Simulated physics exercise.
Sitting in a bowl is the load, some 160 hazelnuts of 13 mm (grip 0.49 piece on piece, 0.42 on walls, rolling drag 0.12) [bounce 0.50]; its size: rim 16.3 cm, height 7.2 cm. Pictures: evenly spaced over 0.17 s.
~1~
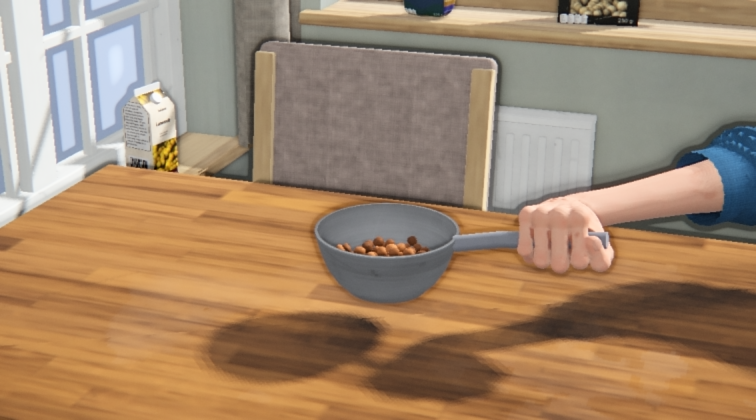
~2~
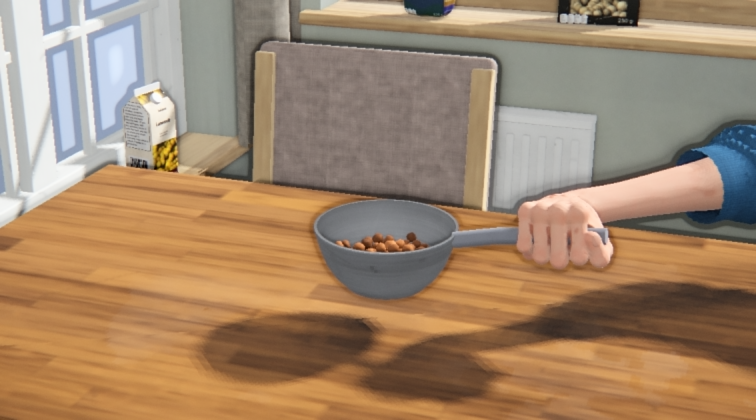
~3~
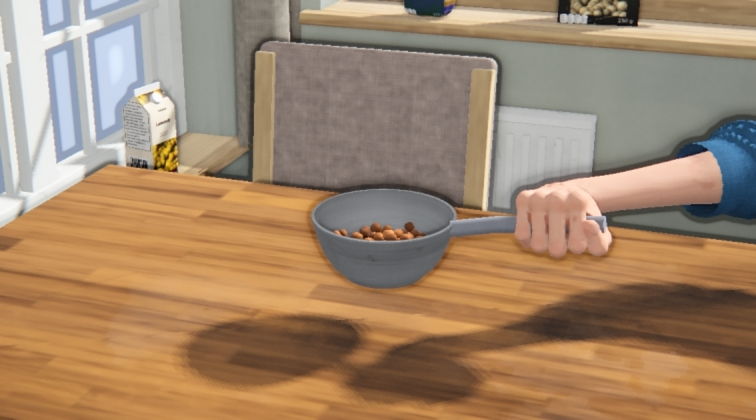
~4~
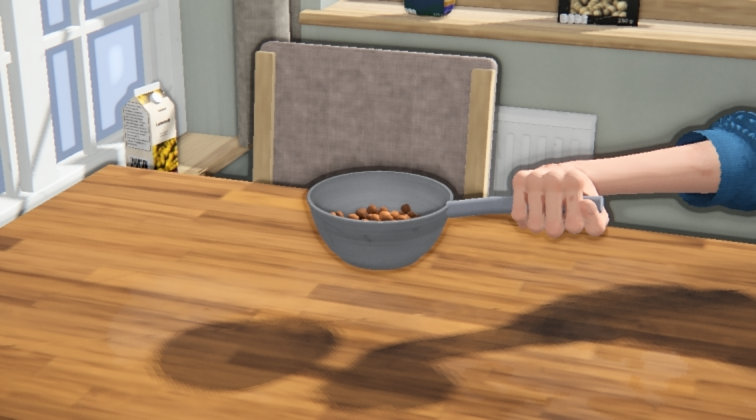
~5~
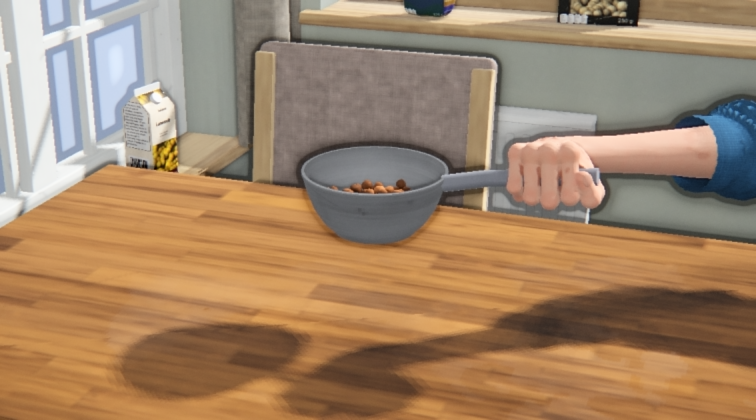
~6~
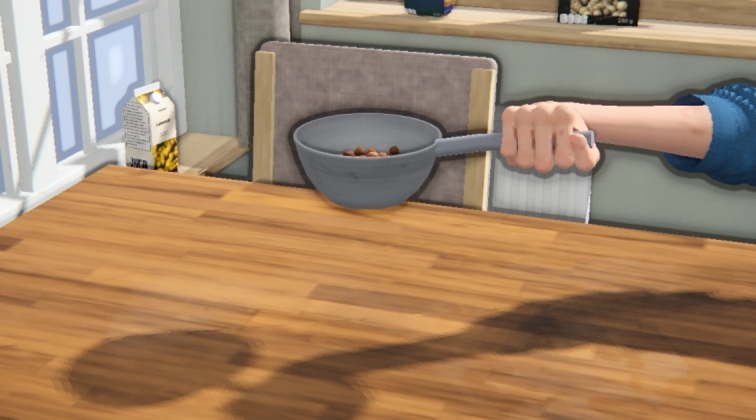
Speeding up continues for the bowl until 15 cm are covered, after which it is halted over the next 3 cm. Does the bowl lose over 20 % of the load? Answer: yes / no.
Answer: Yes.
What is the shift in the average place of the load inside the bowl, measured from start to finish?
About 0.0 cm.
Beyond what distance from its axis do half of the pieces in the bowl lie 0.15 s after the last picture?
Reading: Near 4.5 cm.
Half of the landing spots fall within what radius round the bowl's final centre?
It comes to close to 16 centimetres.
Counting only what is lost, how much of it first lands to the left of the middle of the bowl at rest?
100 %, roughly.
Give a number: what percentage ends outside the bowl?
Estimate: Close to 40 per cent.
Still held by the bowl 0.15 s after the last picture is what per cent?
Around 95 per cent.
Then, 0.15 s after the last picture, bowl 95 %, in the air 5 %; middle of the pieces not yet landed near (330, 52).
Then, 0.28 s after the last picture, bowl 65 %, in the air 35 %; middle of the pieces not yet landed near (303, 85).
Then, 0.39 s after the last picture, bowl 60 %, in the air 40 %; middle of the pieces not yet landed near (309, 150).
Then, 0.50 s after the last picture, bowl 60 %, fallen left of where it stops 35 %; middle of the pieces not yet landed near (354, 128).
In the end, bowl 60 %, fallen left of where it stops 35 %.
